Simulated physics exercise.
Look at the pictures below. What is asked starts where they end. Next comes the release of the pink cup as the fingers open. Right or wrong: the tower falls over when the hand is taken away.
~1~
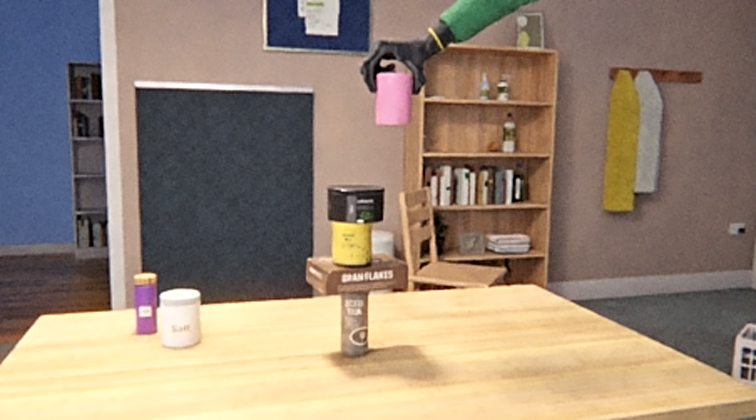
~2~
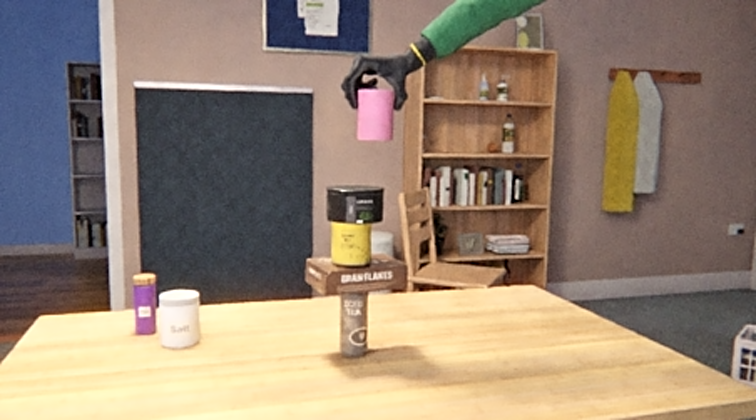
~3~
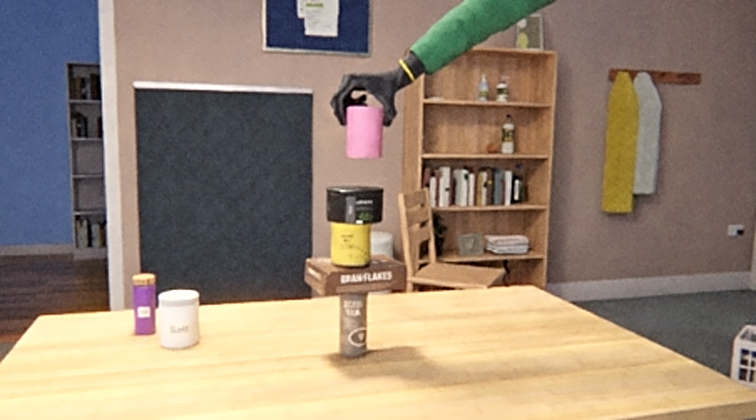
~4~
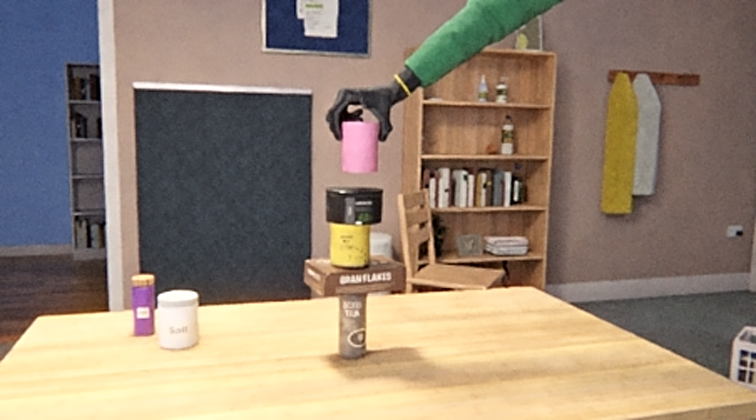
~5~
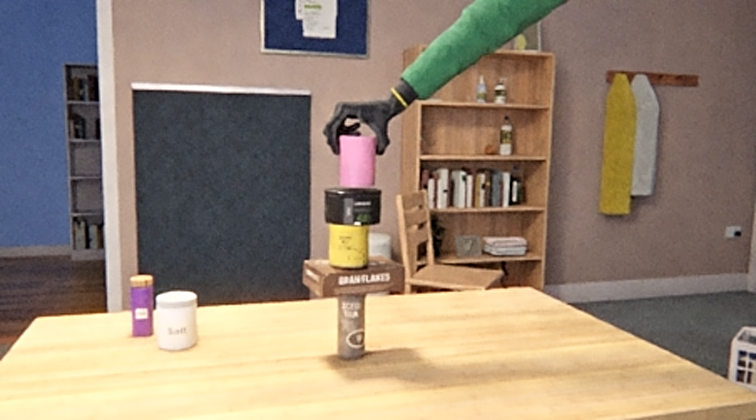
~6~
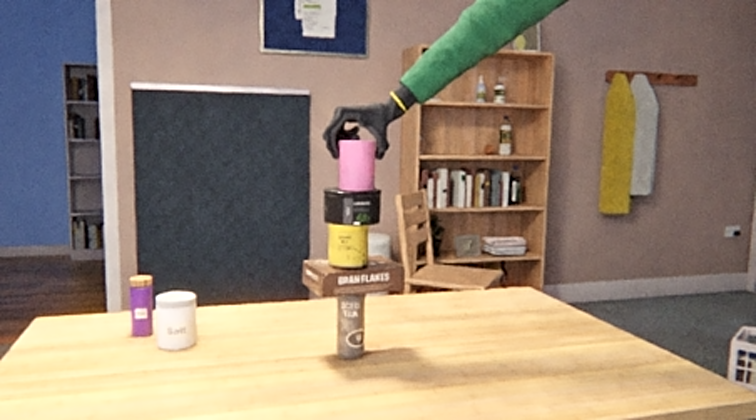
Wrong.
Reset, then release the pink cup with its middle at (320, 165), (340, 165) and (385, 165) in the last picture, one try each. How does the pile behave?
Result per try: First toppled, second still standing, third toppled.
Then, 0.80 s past the last view, nothing moves.
Then, 1.90 s past the last view, pink cup resting near (358, 166).
Finally, all 7 still in place. Final places as the last picture's camera would see them, pink cup near (358, 166). The pile stays up.
